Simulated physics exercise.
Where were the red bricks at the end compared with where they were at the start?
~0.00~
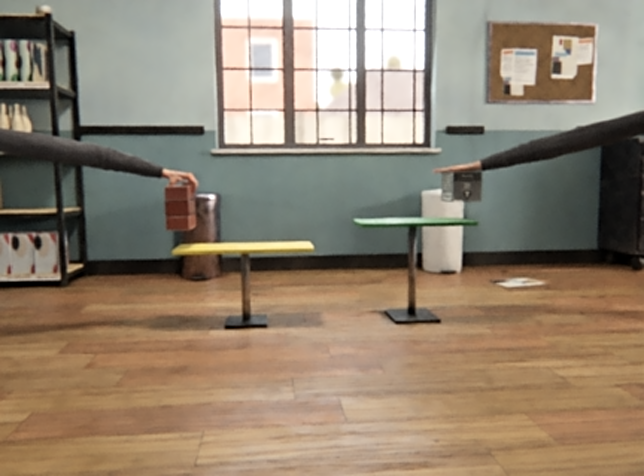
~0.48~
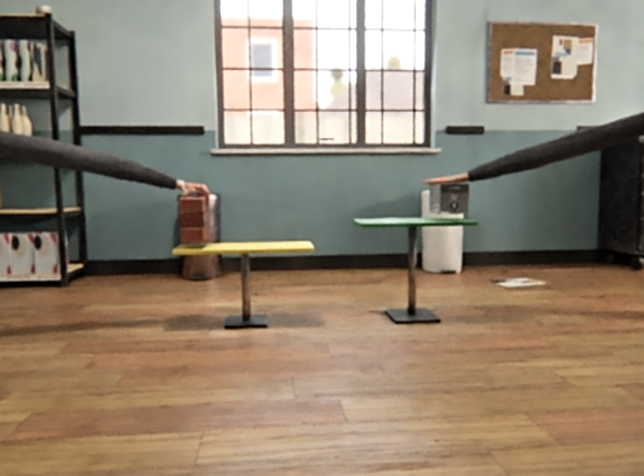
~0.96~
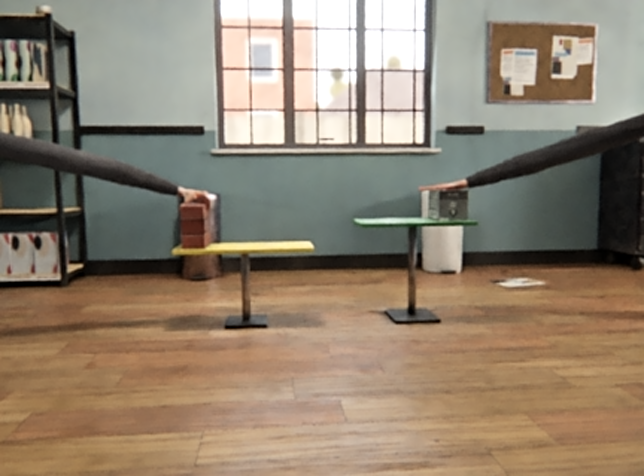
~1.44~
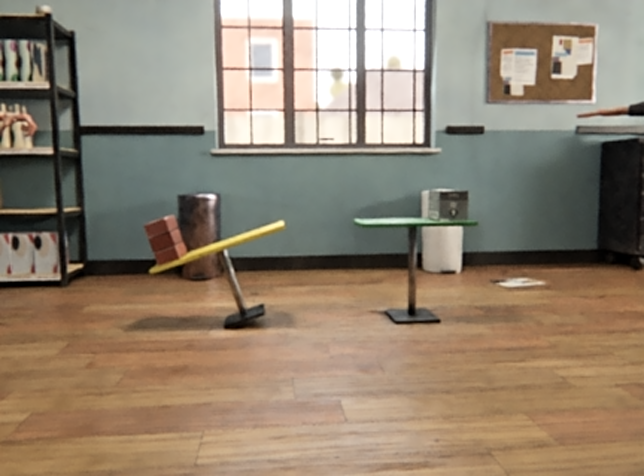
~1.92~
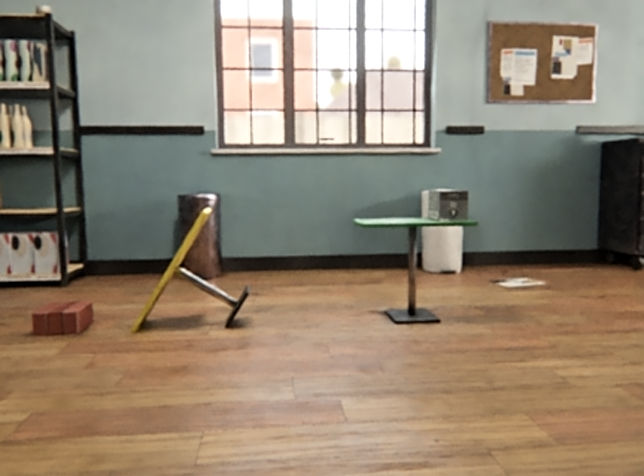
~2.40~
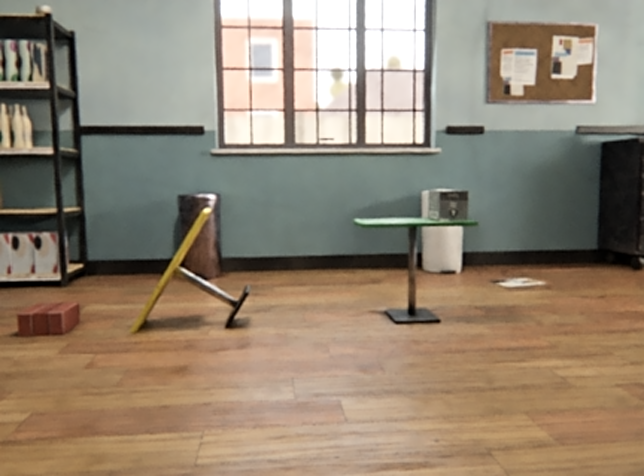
At the start the red bricks were held in a hand above the left end of the yellow table, and by the end they lay on the floor farther to the left, near the shelves.
